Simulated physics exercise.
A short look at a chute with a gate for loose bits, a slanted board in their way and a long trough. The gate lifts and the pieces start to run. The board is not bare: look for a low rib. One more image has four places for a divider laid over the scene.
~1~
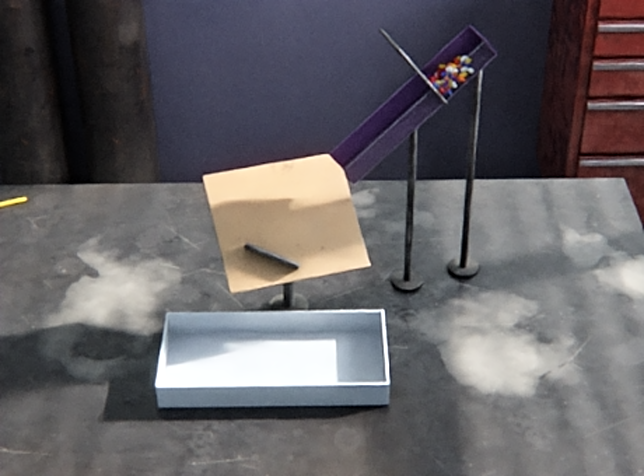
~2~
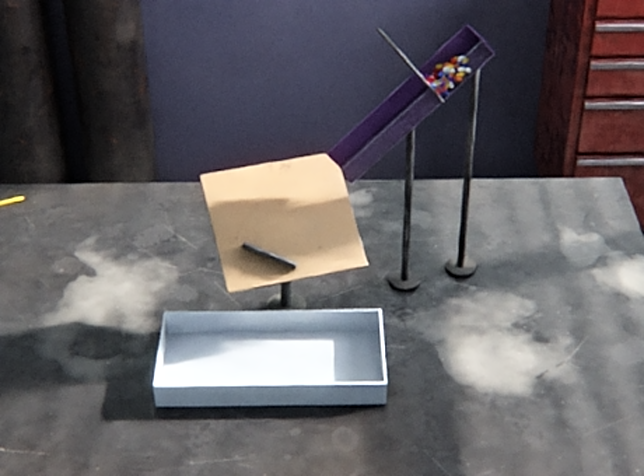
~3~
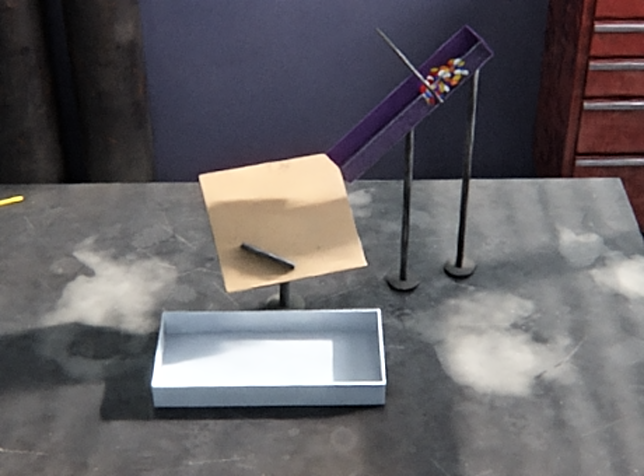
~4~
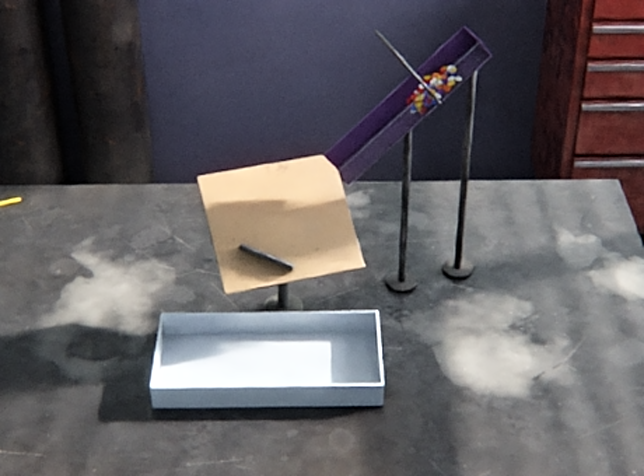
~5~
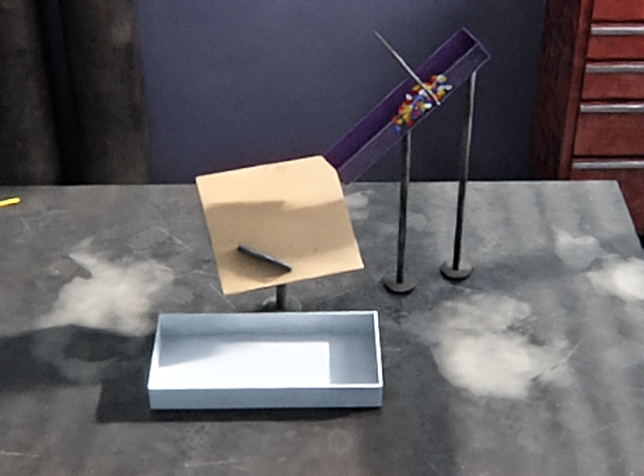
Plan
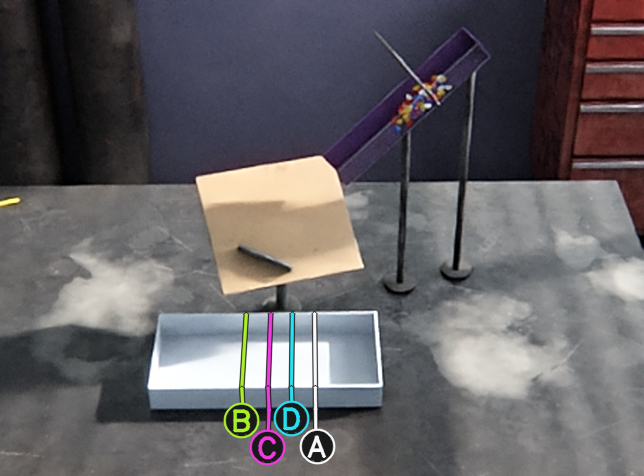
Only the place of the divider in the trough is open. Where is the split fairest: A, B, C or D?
The answer is line A.
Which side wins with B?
The right side.
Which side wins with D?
More lands on the right.
On the marked copy, line A crosses the front rim at (315, 386); line B crosses the front rim at (241, 387); line C crosses the front rim at (268, 387); line D crosses the front rim at (291, 386).
With A, of what is caught, roughly half on the left of the divider, roughly half on the right.
With B, of what is caught, not one piece on the left of the divider, every piece on the right.
With C, of what is caught, not one piece on the left of the divider, every piece on the right.
With D, of what is caught, not one piece on the left of the divider, every piece on the right.
